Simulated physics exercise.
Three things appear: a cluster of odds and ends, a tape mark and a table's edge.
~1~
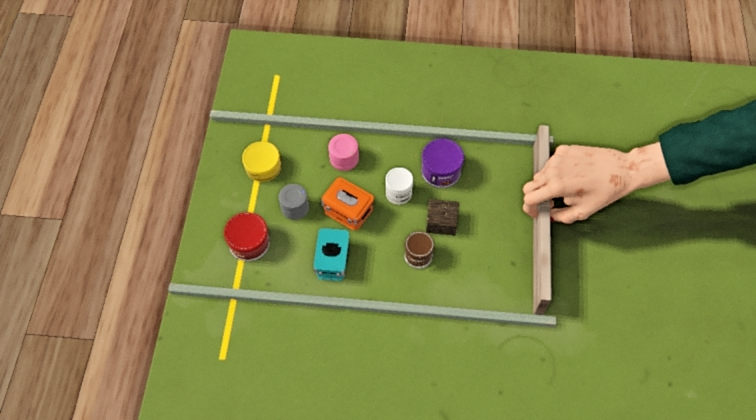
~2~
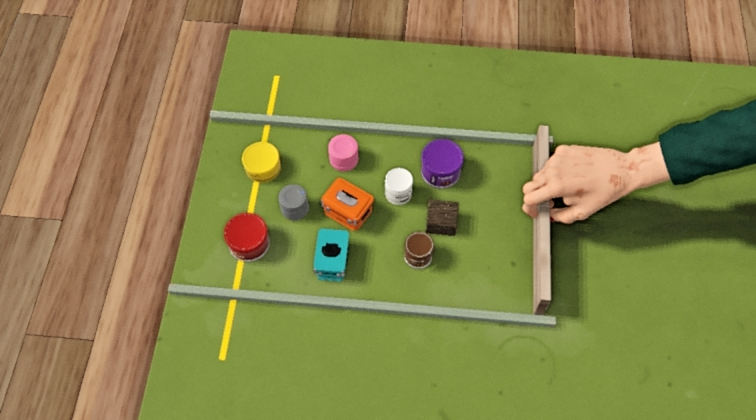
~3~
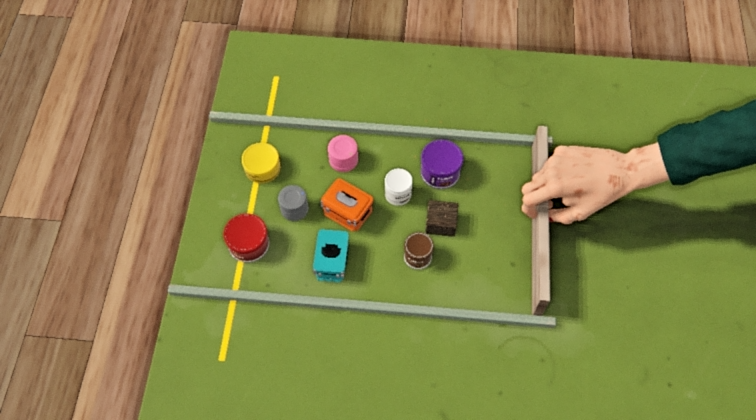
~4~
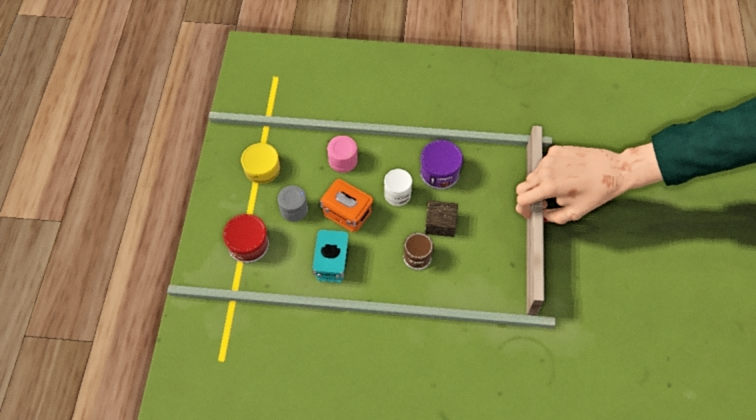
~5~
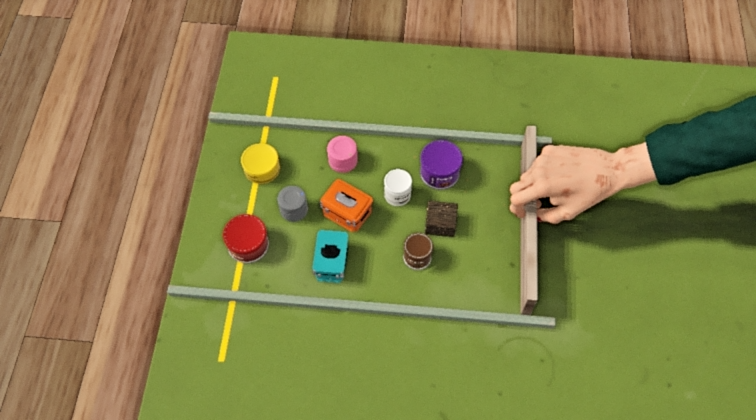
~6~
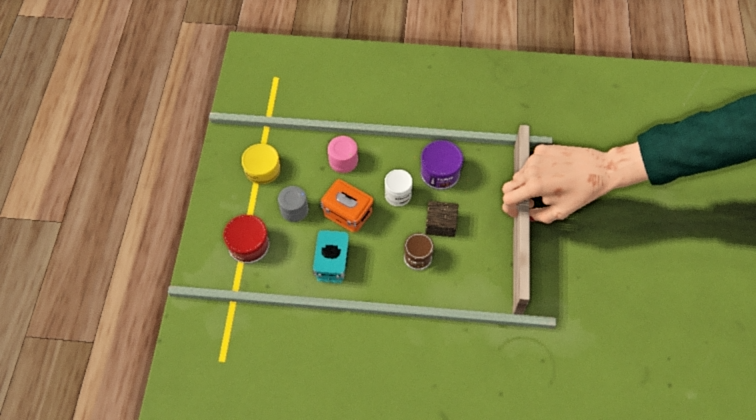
A hand sliding a wooden board slightly left between two rails, toward a still cluster of colourful tubs and small boxes.
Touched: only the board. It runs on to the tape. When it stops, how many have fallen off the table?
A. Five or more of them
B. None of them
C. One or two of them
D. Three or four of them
C.
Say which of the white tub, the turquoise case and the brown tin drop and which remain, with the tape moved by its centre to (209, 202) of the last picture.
The white tub? It is safe. The turquoise case? It does not stay. The brown tin? It is safe.
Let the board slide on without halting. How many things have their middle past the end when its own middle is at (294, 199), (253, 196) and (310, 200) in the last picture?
Over the end: 0, 1, 0.
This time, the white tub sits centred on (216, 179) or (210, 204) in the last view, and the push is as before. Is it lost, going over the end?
In the two tries the white tub ends up below and ends up below, in that order.
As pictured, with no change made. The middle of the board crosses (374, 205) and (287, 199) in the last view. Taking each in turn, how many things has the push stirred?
Moved so far: 8, later 10.
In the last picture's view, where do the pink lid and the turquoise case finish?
Near (215, 132) and (213, 262).
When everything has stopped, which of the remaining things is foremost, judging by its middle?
That would be the red pot.
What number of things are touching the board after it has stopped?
I count 5 of them.
A little later, none off yet; yellow tub at rest near (261, 164); red pot at rest near (247, 239); grey lid at rest near (293, 204).
Next, none off yet; yellow tub at rest near (258, 165); red pot at rest near (245, 240); grey lid shifted well along near (244, 206).
When it is over, the number that fall off is one or two; down, grey lid.
